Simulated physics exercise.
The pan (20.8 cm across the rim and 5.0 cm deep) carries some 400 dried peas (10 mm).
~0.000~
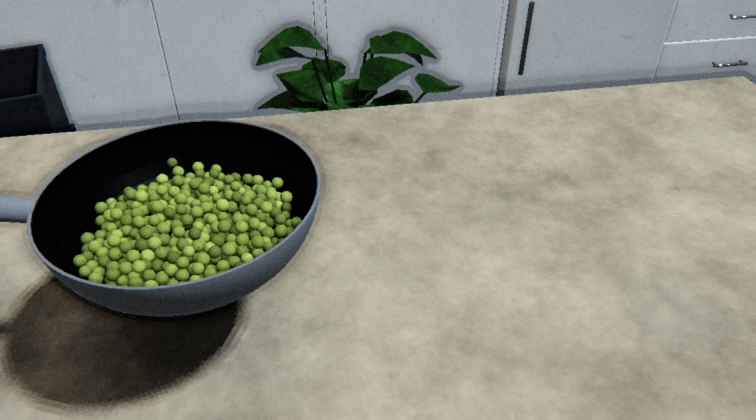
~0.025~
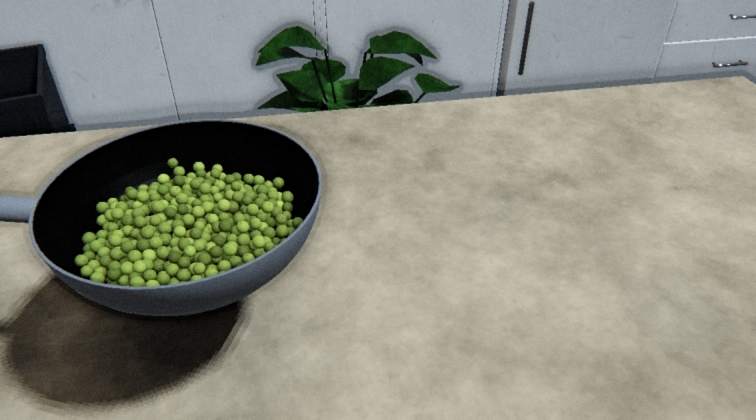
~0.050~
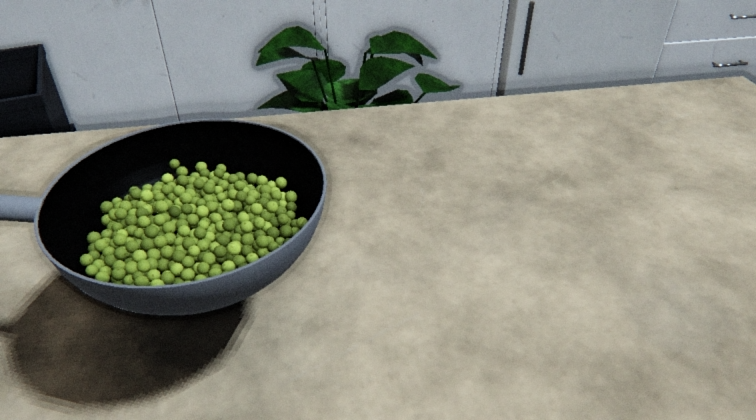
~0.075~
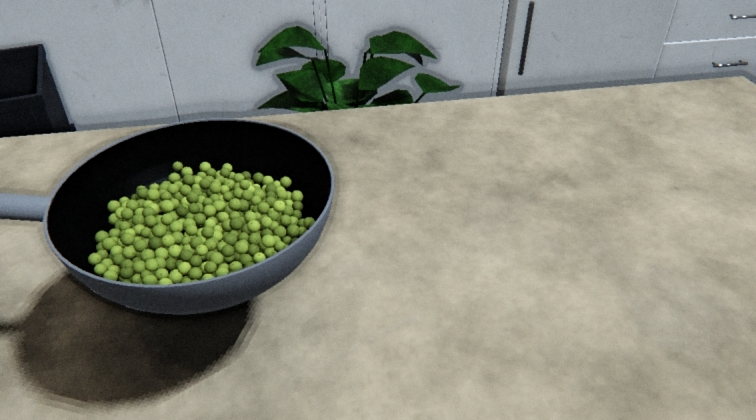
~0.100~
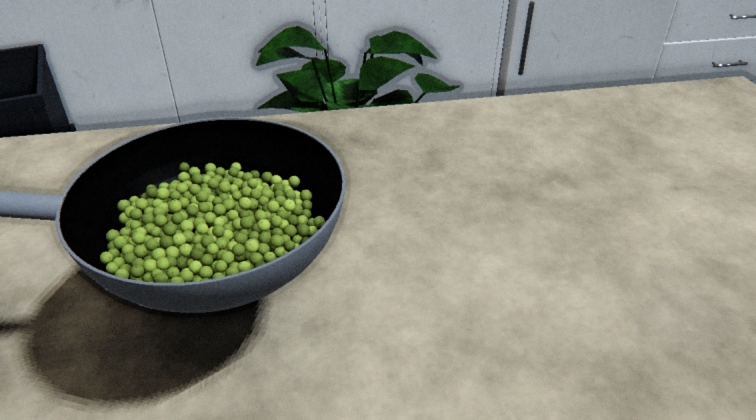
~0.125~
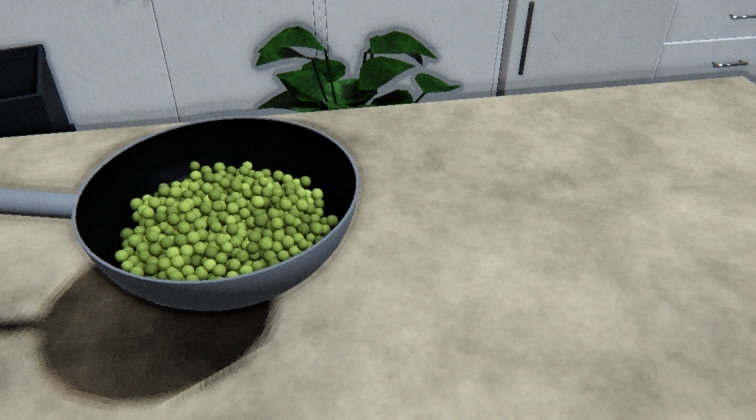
A dark frying pan with a grey outside, heaped with green peas, hovers above the left side of a mottled beige countertop, its handle reaching off the left edge. Seen from slightly above, the kitchen has pale cabinets, a leafy green plant and a dark box behind the counter. The pan barely shifts at first, then glides a short way right, level, its shadow following, while the camera stays still.
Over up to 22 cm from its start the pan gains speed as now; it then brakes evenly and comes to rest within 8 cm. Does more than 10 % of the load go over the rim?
No.
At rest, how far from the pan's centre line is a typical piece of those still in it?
Somewhere close to 6.5 cm, I reckon.
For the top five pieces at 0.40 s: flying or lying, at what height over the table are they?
Measured height: Roughly 14 cm.
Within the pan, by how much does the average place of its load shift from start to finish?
Net movement comes out near 4.0 cm.
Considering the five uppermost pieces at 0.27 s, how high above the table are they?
About 14 cm above the table.
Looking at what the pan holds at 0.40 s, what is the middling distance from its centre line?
Around 5.5 centimetres.
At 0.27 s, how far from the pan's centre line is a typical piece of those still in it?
I'd put it near 5.5 cm.
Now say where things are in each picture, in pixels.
In the first frame, pan at (205, 287); tilt 0 degrees; moved 0.0 cm; leading edge at (318, 175); top of the load at (214, 174).
In the second frame, pan at (206, 287); tilt 0 degrees; moved 0.1 cm; leading edge at (320, 175); top of the load at (215, 174).
In the third frame, pan at (211, 287); tilt 0 degrees; moved 0.5 cm; leading edge at (325, 174); top of the load at (219, 174).
In the fourth frame, pan at (218, 286); tilt 0 degrees; moved 1.1 cm; leading edge at (332, 173); top of the load at (225, 173).
In the fifth frame, pan at (228, 286); tilt 0 degrees; moved 1.9 cm; leading edge at (343, 172); top of the load at (220, 172).
In the sixth frame, pan at (240, 284); tilt 0 degrees; moved 3.0 cm; leading edge at (356, 171); top of the load at (244, 171). Its speed is now 0.48 m/s.
Then, at 0.27 s, tilt 0 degrees; pan 100 %; middle of all pieces near (359, 211).
Then, at 0.40 s, tilt 0 degrees; pan 100 %; middle of all pieces near (535, 192).
After 0.51 s, tilt 0 degrees; pan 100 %; middle of all pieces near (601, 179).
After 0.62 s, tilt 0 degrees; pan 100 %; middle of all pieces near (600, 180).
By 1.0 s all is still; pan 100 %.
